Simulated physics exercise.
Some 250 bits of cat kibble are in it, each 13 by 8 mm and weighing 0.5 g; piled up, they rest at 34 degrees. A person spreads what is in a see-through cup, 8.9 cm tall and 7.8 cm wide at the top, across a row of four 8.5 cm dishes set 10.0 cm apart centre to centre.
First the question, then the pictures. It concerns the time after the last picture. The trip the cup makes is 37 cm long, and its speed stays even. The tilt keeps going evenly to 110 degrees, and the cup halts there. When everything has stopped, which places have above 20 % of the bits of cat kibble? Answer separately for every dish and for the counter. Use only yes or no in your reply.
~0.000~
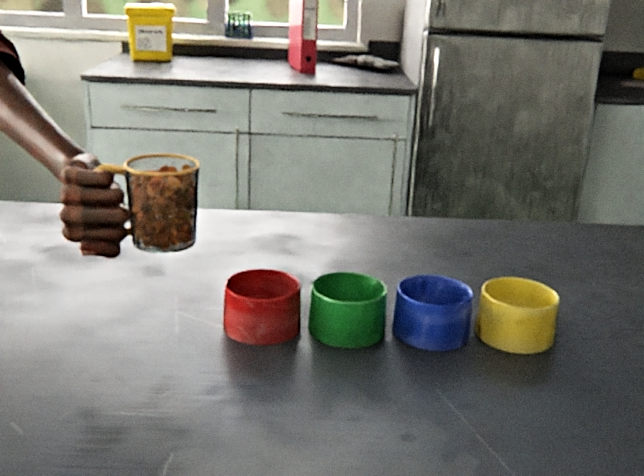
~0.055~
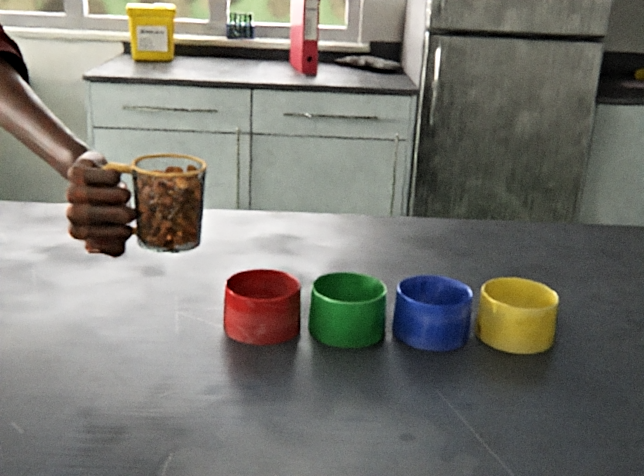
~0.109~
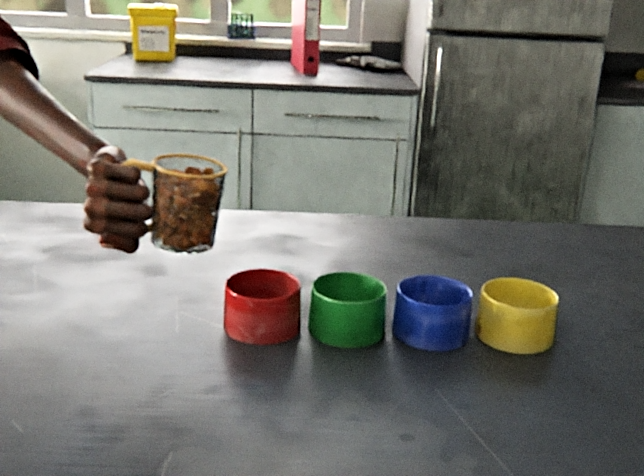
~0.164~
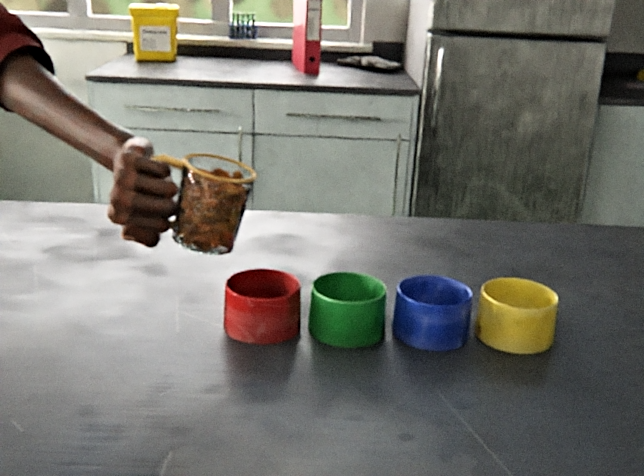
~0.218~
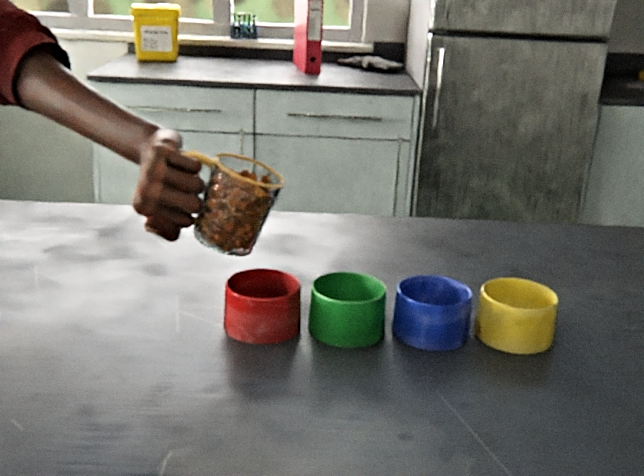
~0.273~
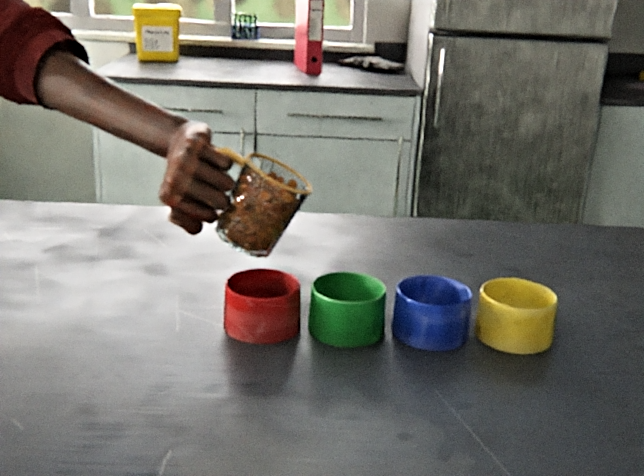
Red dish: No; blue dish: No; green dish: No; yellow dish: Yes; counter: Yes.
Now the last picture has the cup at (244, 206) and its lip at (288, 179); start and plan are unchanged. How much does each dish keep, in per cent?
Red 0, blue 0, green 0, yellow 80.
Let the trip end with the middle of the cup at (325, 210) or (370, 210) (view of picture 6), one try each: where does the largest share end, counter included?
Green, then blue.
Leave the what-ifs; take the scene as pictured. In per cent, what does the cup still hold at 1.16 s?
About 35 percent of the load.
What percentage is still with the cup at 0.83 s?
It works out to about 85 per cent of the load.
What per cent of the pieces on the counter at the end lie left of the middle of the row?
Roughly 0 %.
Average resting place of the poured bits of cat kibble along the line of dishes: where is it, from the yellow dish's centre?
The average sits about 4 cm from the centre, on its right.
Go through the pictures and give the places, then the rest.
Cup at (163, 204), tilt 0 degrees, lip at (198, 166), moved 0.0 cm; middle of the pieces at (163, 206); red dish at (263, 284); green dish at (349, 287); blue dish at (435, 290); yellow dish at (520, 293), in the first picture.
Cup at (169, 204), tilt 2 degrees, lip at (205, 167), moved 0.6 cm; middle of the pieces at (169, 206), in the second picture.
Cup at (186, 204), tilt 6 degrees, lip at (226, 171), moved 2.5 cm; middle of the pieces at (186, 206), in the third picture.
Cup at (211, 205), tilt 13 degrees, lip at (255, 177), moved 5.2 cm; middle of the pieces at (211, 207), in the fourth picture.
Cup at (236, 206), tilt 19 degrees, lip at (283, 183), moved 8.0 cm; middle of the pieces at (236, 208), in the fifth picture.
Cup at (261, 207), tilt 26 degrees, lip at (310, 190), moved 10.7 cm; middle of the pieces at (260, 209); red dish at (263, 284); green dish at (349, 287); blue dish at (434, 290); yellow dish at (519, 294). The cup turns about 125 degrees a second and travels 50 cm a second, in the sixth picture.
After 0.61 s, tilt 68 degrees; cup holds 100 %.
Then, at 0.83 s, tilt 95 degrees; cup holds 85 %.
After 1.16 s, tilt 110 degrees; cup holds 35 %, yellow 40 %.
By 2.9 s all is still; red 0 %, blue 0 %, green 0 %, yellow 70 %, counter 30 %, cup 5 %.
